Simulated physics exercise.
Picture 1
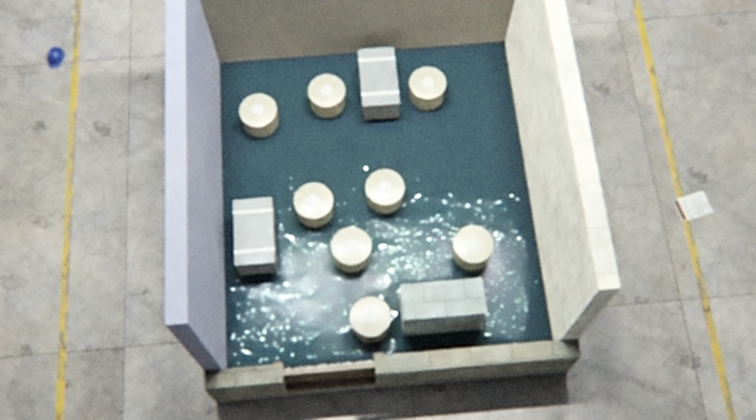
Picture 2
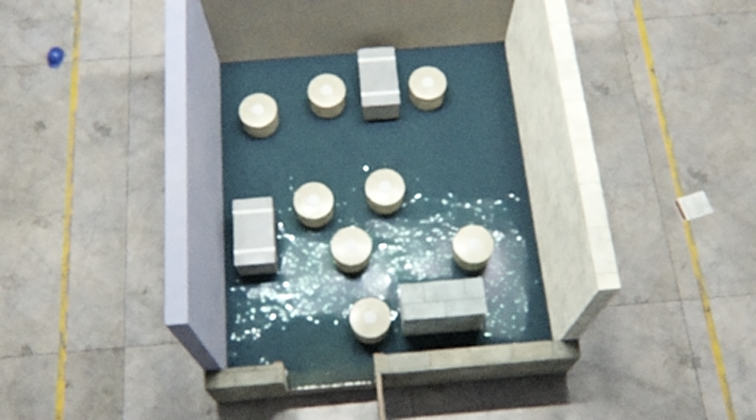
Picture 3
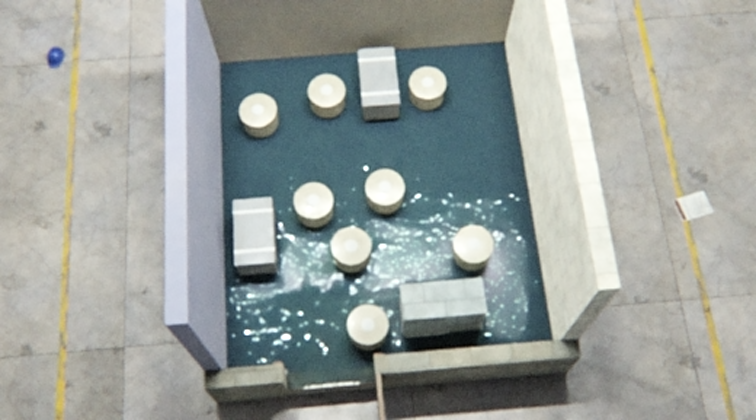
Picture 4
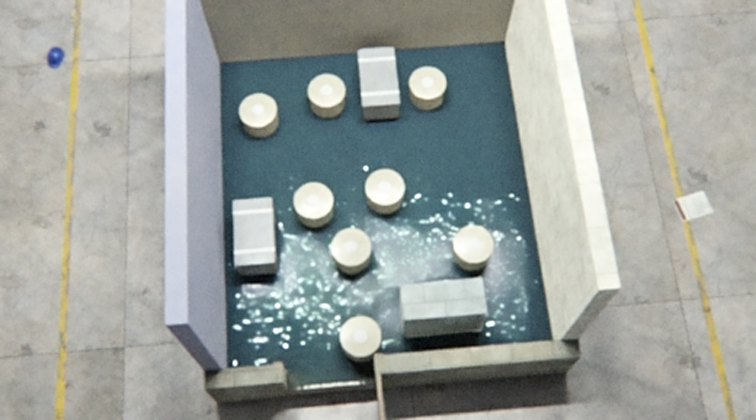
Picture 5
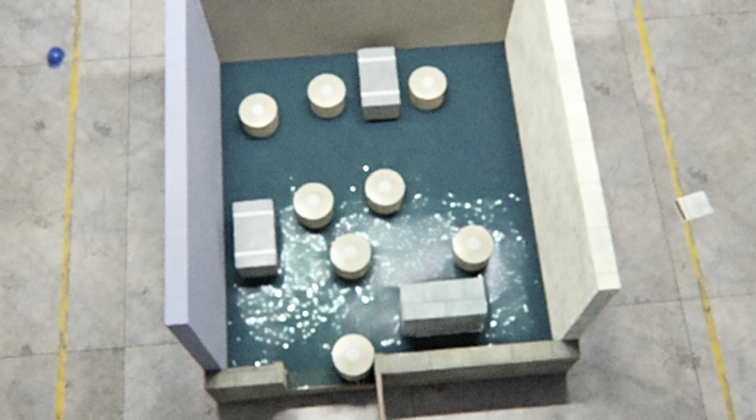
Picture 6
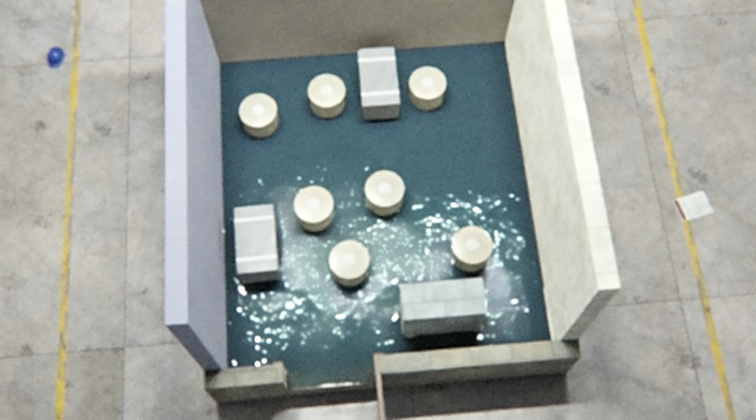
Water glinting in a walled room of pale tubs and trunks as a front gate opens and one tub drifts out through the gap.
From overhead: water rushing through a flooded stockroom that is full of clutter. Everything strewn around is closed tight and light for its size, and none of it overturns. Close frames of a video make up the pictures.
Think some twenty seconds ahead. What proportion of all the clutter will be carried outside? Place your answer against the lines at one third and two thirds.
It sits between the two lines.
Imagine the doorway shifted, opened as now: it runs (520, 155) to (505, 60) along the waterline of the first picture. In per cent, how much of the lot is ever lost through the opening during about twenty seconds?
Near 60 percent.
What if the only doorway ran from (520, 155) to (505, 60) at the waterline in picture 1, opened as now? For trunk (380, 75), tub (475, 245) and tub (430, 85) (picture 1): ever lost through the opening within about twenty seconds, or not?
Taking each in turn, I'd say carried off, carried off and carried off.
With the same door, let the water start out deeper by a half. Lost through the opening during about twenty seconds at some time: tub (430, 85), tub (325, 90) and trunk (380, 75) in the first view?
Ordered answer: Retained; retained; retained.
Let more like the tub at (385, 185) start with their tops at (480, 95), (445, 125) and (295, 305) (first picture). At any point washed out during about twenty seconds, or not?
Well, taking each in turn, that's never removed, never removed and finally lost to the flow.
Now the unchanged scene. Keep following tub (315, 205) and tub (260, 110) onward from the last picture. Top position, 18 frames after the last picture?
(324, 327) and (256, 145), give or take.
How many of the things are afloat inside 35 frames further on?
I make it 5 of them.
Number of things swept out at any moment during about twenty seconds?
The count is 6.
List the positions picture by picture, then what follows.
A tub at (351, 246) floats; a trunk at (253, 231) floats; 0 of 10 have shifted, in the first picture.
A tub at (351, 246), afloat; a trunk at (253, 231) floats; 0 of 10 have shifted, in the second picture.
A tub at (351, 246) floats; a trunk at (253, 231) floats; 1 of 10 have shifted, in the third picture.
A tub at (351, 247) floats; a trunk at (254, 231) floats; 1 of 10 have shifted, in the fourth picture.
A tub at (351, 252) floats, close to its start; a trunk at (254, 233), afloat; 2 of 10 have shifted, in the fifth picture.
A tub at (349, 260) floats, close to its start; a trunk at (255, 238) floats, close to its start; 3 of 10 have shifted, in the sixth picture.
A moment on, 1 of 10 are out; 9 afloat.
Next, 2 of 10 are out; 8 afloat.
Later, 5 of 10 are out; 5 afloat.
In the end, 6 of 10 are out; 4 afloat.
